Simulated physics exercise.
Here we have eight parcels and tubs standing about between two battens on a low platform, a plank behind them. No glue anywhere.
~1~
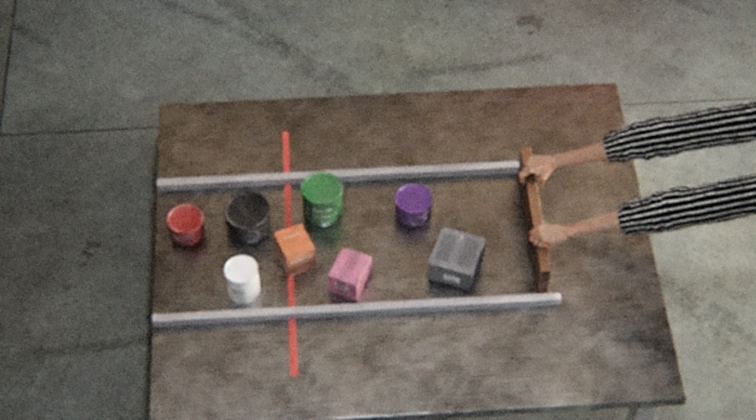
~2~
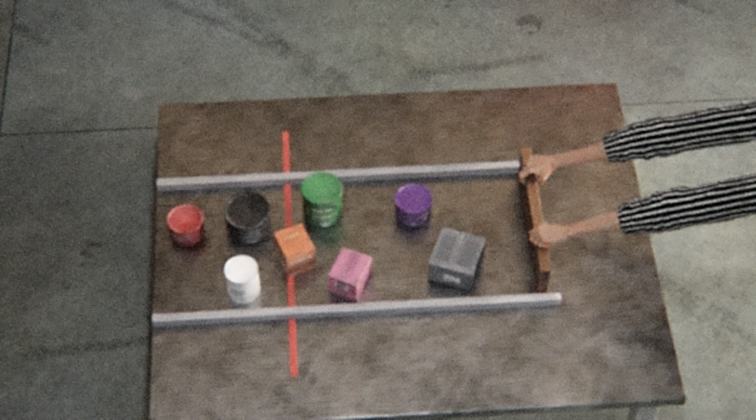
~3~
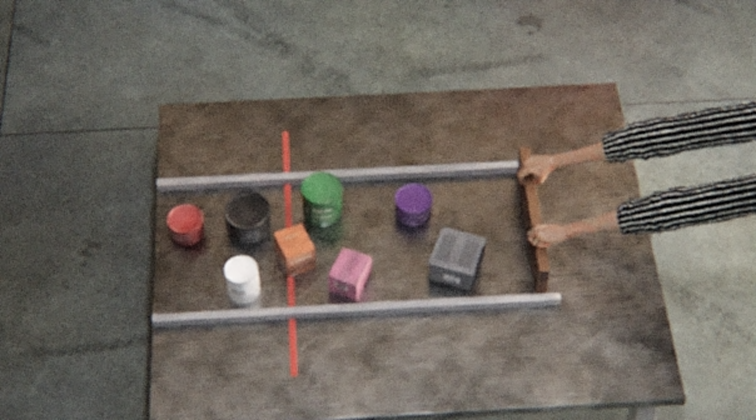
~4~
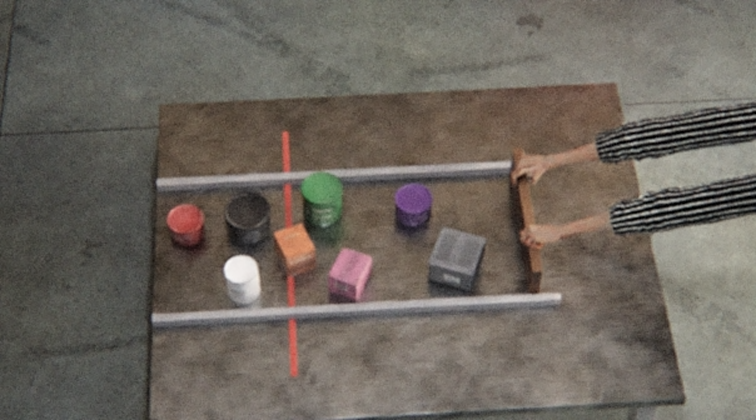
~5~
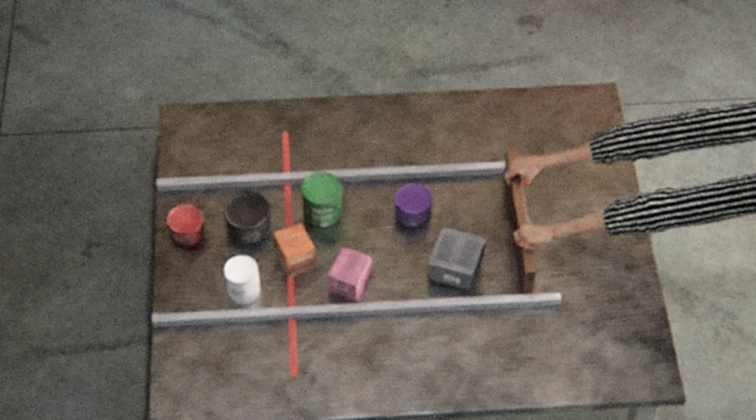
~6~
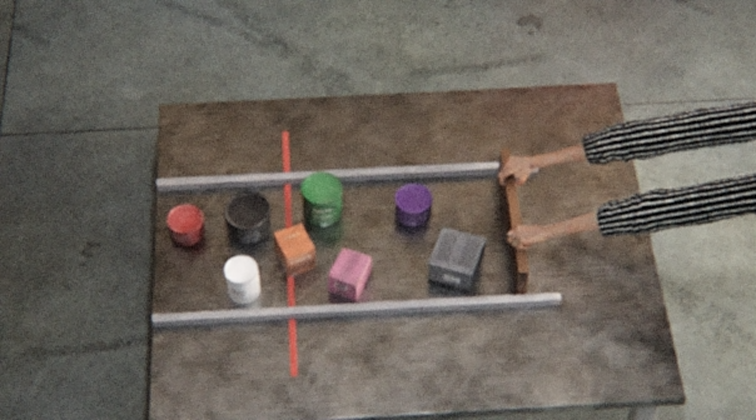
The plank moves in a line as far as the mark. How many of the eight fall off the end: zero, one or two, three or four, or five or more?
Here the number that fall off is zero.
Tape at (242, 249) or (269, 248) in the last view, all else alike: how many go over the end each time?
The counts: 2 and 0.
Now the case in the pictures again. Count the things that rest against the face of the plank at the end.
2 of them.
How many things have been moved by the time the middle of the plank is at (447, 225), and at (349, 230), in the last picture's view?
First 1, then 5.
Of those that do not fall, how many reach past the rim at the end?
That would be 0.
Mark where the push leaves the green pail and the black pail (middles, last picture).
First (239, 191), then (217, 225).
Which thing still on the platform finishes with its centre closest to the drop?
The red pail ends nearest.
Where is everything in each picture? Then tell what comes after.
Red pail (186, 225); white canister (243, 279); black pail (248, 218); plank (534, 221); tape (289, 246), in the first frame.
White canister (243, 280); green pail (322, 200), in the second frame.
Black pail (248, 218); pink box (350, 274), in the third frame.
Red pail (186, 225); plank (526, 221), in the fourth frame.
White canister (243, 280); orange box (295, 250), in the fifth frame.
Red pail (186, 225); white canister (243, 280); black pail (248, 218); plank (513, 222); tape (289, 246), in the sixth frame.
Early on, none off yet; red pail at rest near (186, 225); white canister at rest near (243, 280); black pail at rest near (248, 218).
Finally, the number that fall off is zero.
